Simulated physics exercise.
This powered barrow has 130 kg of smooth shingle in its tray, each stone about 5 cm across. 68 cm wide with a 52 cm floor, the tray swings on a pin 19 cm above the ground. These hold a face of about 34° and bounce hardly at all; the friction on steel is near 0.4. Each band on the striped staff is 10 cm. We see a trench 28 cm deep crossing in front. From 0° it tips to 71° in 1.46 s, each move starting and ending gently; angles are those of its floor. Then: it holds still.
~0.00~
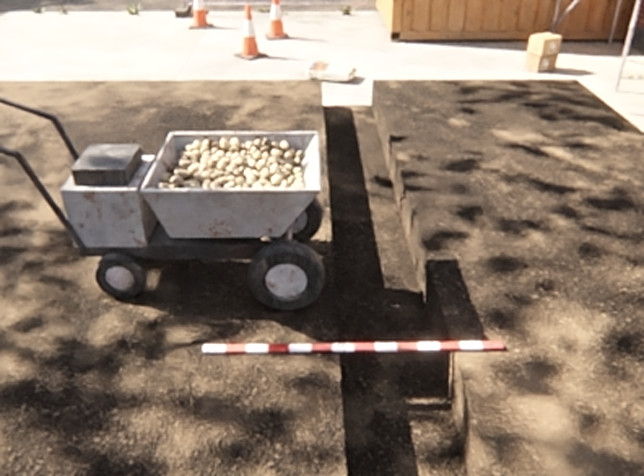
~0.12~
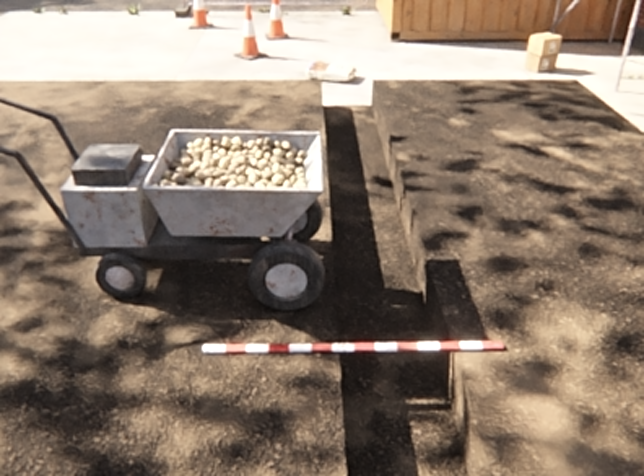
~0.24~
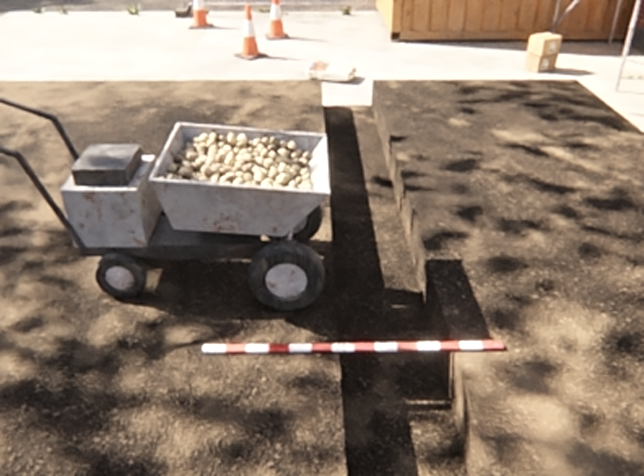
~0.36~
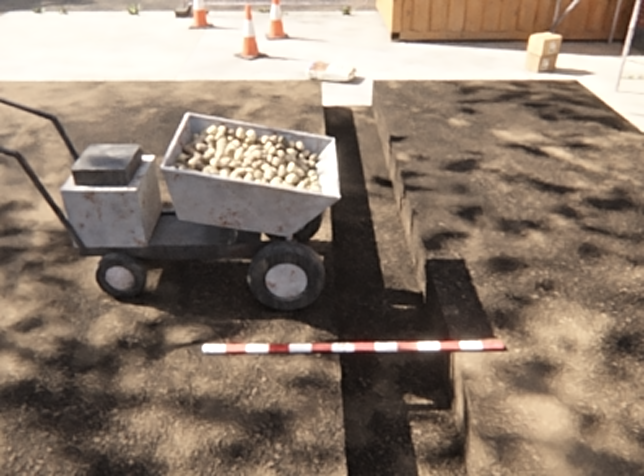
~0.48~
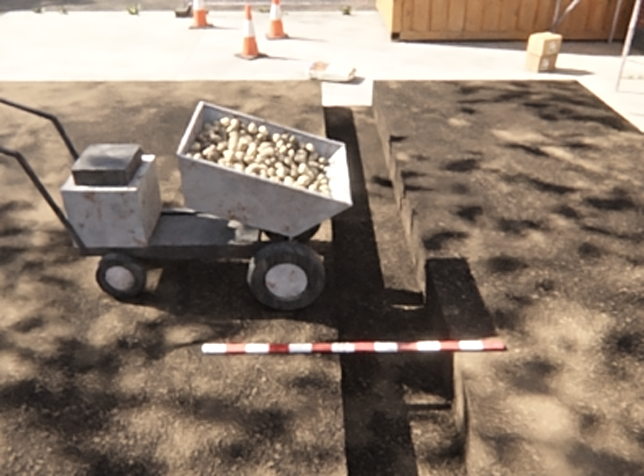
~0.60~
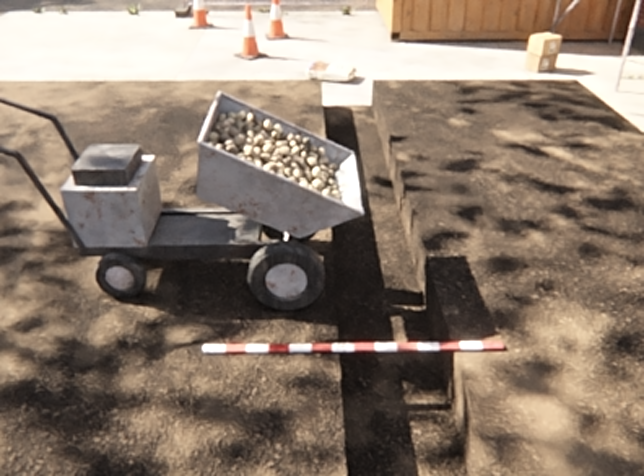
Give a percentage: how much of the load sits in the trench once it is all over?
78 %.
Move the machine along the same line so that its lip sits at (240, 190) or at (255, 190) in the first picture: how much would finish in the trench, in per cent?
First place roughly 100%, second roughly 100%.
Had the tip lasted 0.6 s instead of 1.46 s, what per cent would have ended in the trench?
Roughly 55 per cent would.
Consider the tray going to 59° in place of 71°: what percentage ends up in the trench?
Then close to 65 per cent.
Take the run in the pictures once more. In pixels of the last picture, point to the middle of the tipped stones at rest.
Centre estimate: Around (407, 300).
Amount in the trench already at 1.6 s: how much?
Roughly 40 percent of the load.
After 1.1 s the floor is at 60°; 100 % in the tray; the foremost stones are at (399, 234).
After 1.6 s the floor is at 71°; 45 % in the tray, 40 % in the trench, 14 % past the trench; the foremost stones are at (497, 284).
After 1.9 s the floor is at 71°; 18 % in the tray, 60 % in the trench, 22 % past the trench; the foremost stones are at (547, 274).
After 3.9 s the floor is at 71°; 0 % in the tray, 78 % in the trench, 22 % past the trench; the foremost stones are at (569, 262).
